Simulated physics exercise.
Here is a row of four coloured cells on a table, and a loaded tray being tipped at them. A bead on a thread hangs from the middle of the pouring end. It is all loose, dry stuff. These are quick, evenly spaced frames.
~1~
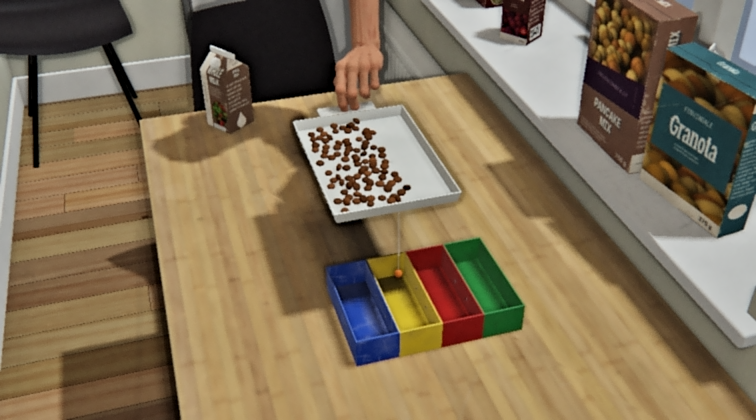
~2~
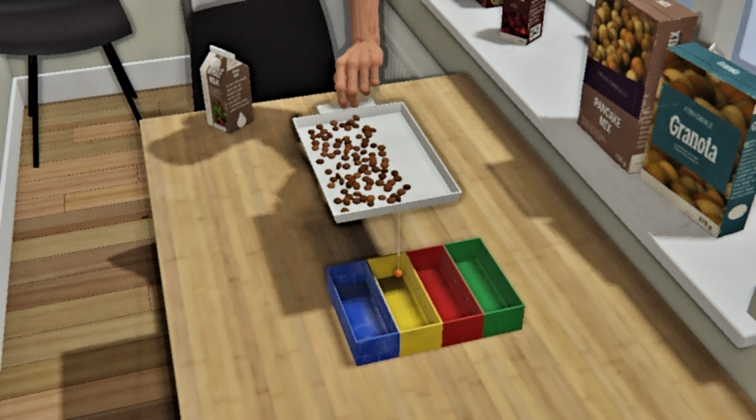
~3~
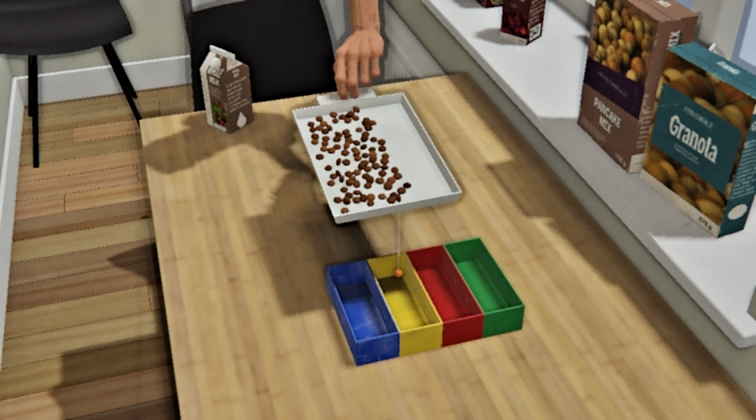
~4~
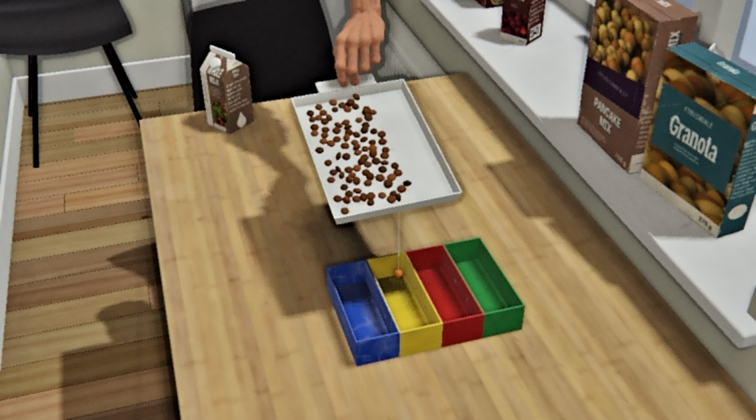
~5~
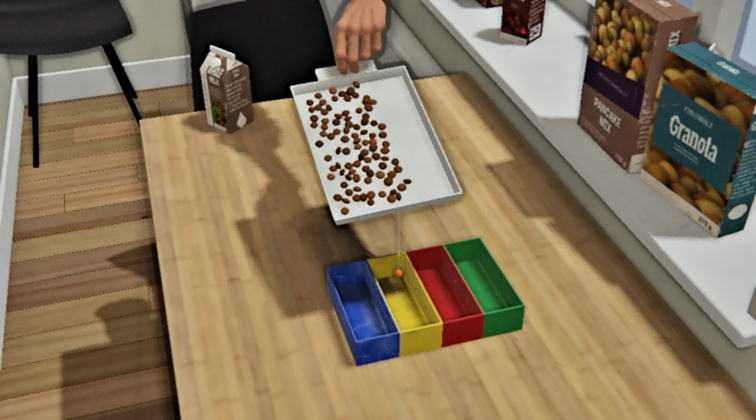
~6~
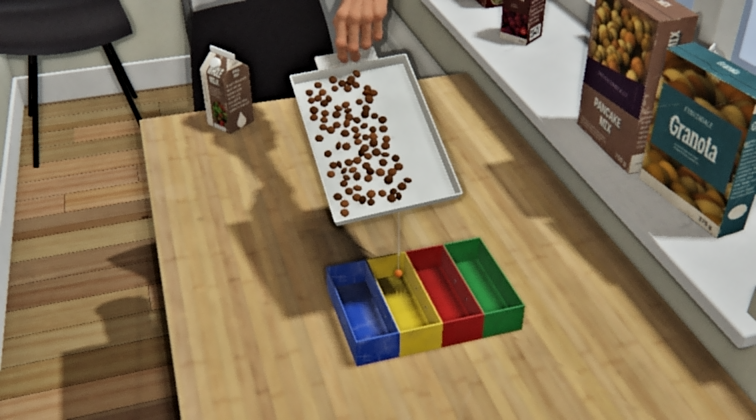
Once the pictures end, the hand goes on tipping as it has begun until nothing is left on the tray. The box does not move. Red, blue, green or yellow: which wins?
The blue one ends fullest.
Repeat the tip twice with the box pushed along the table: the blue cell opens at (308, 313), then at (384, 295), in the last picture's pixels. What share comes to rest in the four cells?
The first gives 100 %, the second 50 %.
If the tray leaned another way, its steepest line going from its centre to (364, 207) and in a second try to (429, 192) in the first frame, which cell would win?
One: Blue. Two: That red cell.
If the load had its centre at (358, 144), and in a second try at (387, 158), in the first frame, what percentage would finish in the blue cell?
The first gives 40 %, the second 40 %.
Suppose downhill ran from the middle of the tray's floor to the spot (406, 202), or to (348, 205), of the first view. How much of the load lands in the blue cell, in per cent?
Near 20 % and 50 %.
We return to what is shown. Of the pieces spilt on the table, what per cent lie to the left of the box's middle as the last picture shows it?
Near 80 %.
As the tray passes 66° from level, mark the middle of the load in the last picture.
Roughly at (367, 205).
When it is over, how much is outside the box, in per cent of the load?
Some 30 per cent.
Shortly afterwards, tray tipped steeply; all but a few on the tray; a little falling or outside the box.
Next, tray tipped past a quarter turn; near a quarter on the tray; near a third in the blue cell; a little in the yellow cell; only a few in the red cell; near a third falling or outside the box.
Some moments later, tray tipped past a quarter turn; near half in the blue cell; near a quarter in the yellow cell; only a few in the red cell; near a quarter falling or outside the box.
In the end, tray tipped past a quarter turn; near half in the blue cell; near a quarter in the yellow cell; only a few in the red cell; none at all in the green cell; near a quarter outside the box.
